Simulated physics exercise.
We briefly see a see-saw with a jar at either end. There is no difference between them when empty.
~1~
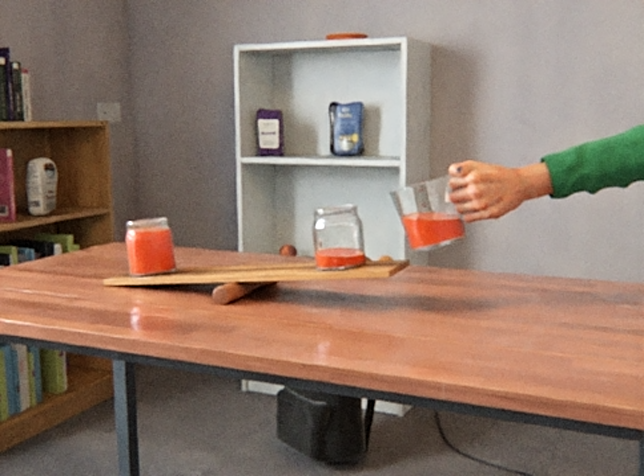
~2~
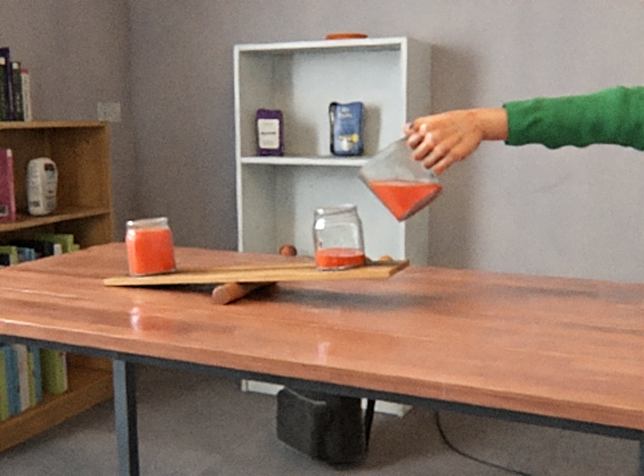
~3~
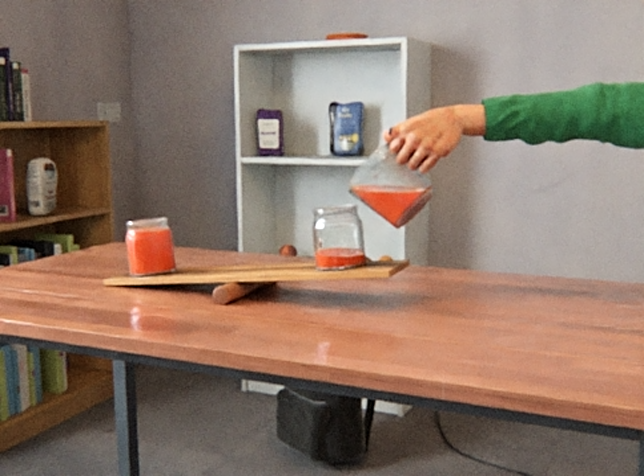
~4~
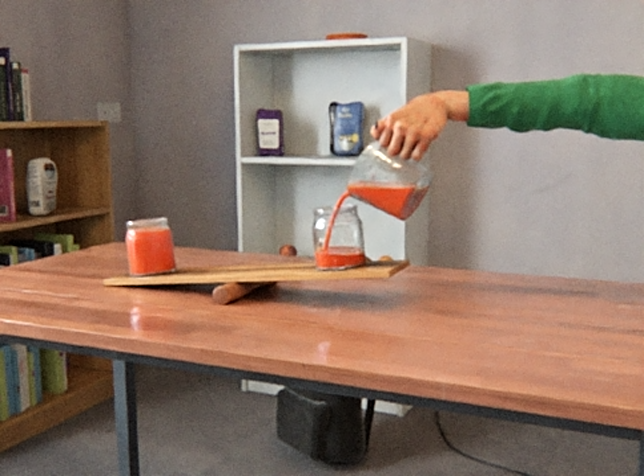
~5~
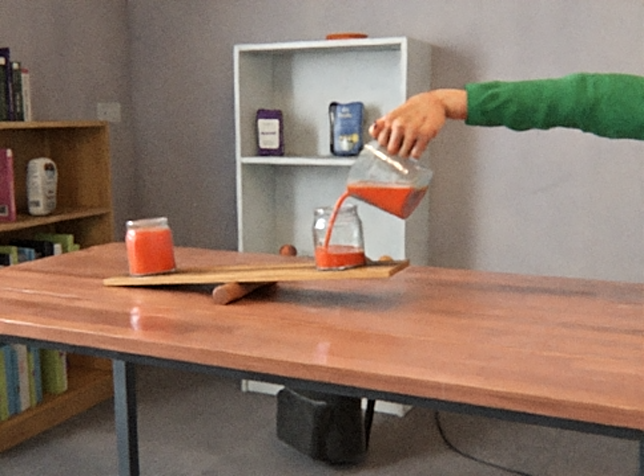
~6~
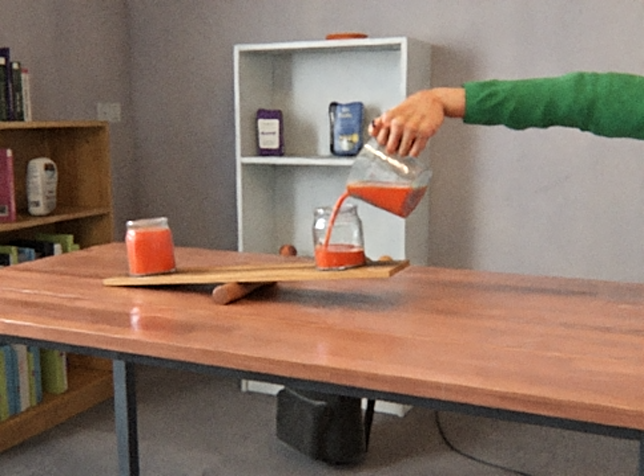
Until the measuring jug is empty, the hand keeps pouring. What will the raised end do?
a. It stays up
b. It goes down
a, it stays up.
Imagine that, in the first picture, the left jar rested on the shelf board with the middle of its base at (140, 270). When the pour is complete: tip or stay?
Then it stays put.
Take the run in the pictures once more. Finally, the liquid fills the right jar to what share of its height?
It ends up near 65 percent full.
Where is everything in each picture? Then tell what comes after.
In the first frame, a hand has the measuring jug; measuring jug (430, 212) about half full; right jar (338, 235) about a quarter full, raised; left jar (150, 245) about three quarters full, on the low side.
In the second frame, the measuring jug is tipped; rolling pin (223, 295); right jar about a quarter full, surface at (340, 253).
In the third frame, the measuring jug is tipped; measuring jug (392, 186) tipped 50° with all of its load; right jar (338, 235) about a quarter full.
In the fourth frame, the stream is running; rolling pin (223, 295); right jar about a quarter full, surface at (340, 251); left jar about three quarters full, surface at (148, 230).
In the fifth frame, the stream is running; measuring jug (389, 179) tipped 65° with nearly all of its load; right jar (338, 235) about a quarter full.
In the sixth frame, the stream is running; rolling pin (223, 295); right jar about a quarter full, surface at (339, 249); left jar about three quarters full, surface at (148, 230).
Shortly, the right jar is about half full; the shelf board leans as before.
Then, the right jar is about two thirds full; the shelf board leans as before.
At the finish, the right jar is about two thirds full; the shelf board leans as before.
